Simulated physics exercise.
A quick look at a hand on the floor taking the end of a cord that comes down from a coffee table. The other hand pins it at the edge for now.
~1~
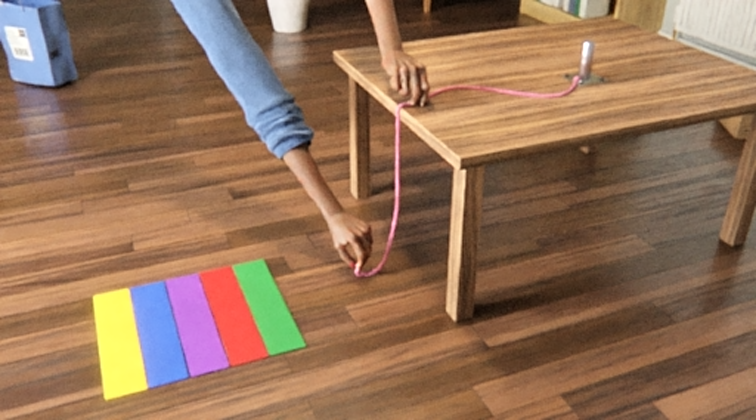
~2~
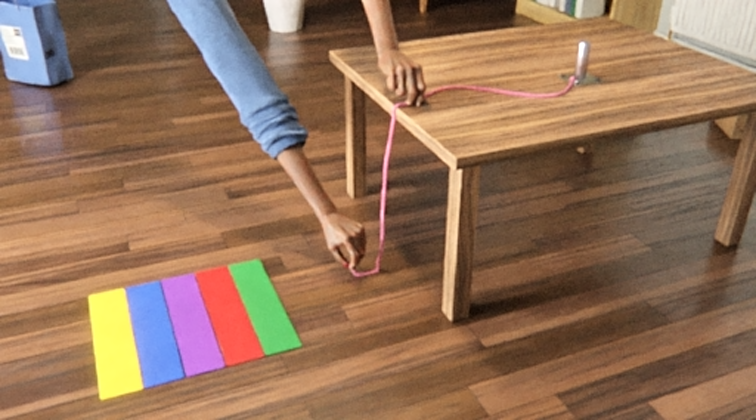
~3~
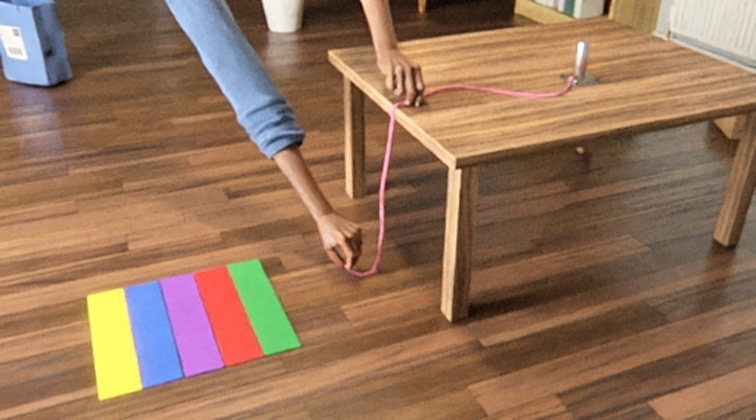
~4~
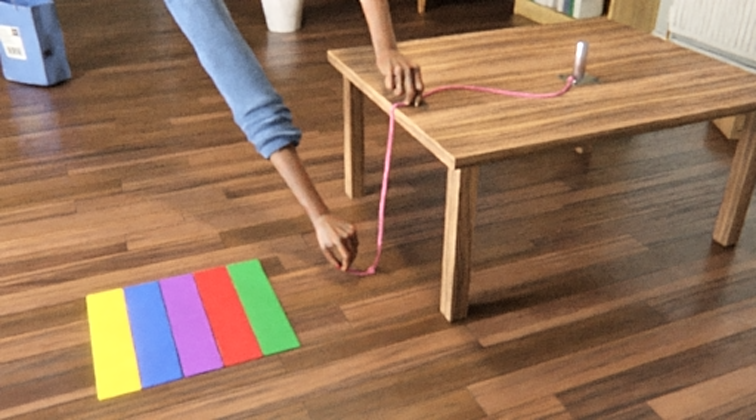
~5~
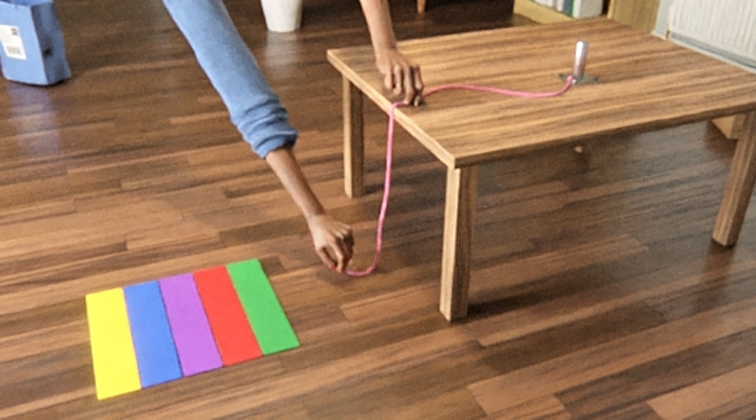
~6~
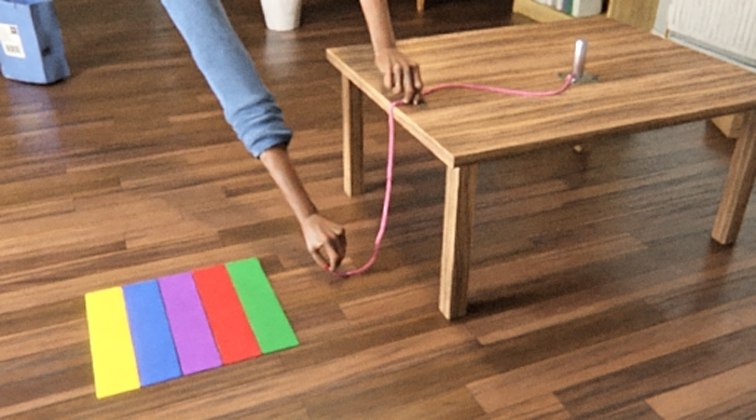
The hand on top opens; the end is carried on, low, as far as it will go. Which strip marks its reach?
The end stops over the purple strip.
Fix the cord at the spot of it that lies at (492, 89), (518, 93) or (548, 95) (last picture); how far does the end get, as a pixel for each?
In that order: (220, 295), (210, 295) and (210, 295).
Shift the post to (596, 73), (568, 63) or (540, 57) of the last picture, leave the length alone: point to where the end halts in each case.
About (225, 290), (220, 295) and (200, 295).
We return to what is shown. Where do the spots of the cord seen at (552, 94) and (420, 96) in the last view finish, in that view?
They go to (522, 85) and to (391, 109).
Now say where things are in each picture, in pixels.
The first picture shows end (357, 265); green (280, 333); red (243, 343); purple (205, 352); blue (164, 363); yellow (124, 373).
The second picture shows end (350, 266); cord through (567, 89) (506, 93) (434, 92) (393, 125) (384, 193) (381, 254).
The third picture shows end (347, 266).
The fourth picture shows end (342, 267); cord through (566, 90) (504, 93) (432, 92) (392, 125) (384, 192) (378, 254).
The fifth picture shows end (338, 268).
The sixth picture shows end (330, 268); cord through (564, 88) (503, 91) (431, 90) (391, 123) (389, 190) (376, 252).
Early on, end near (257, 285); over green.
Midway, end near (214, 295); over red.
At the end of the slack, end near (187, 301); over purple. It gets as far as the purple strip.
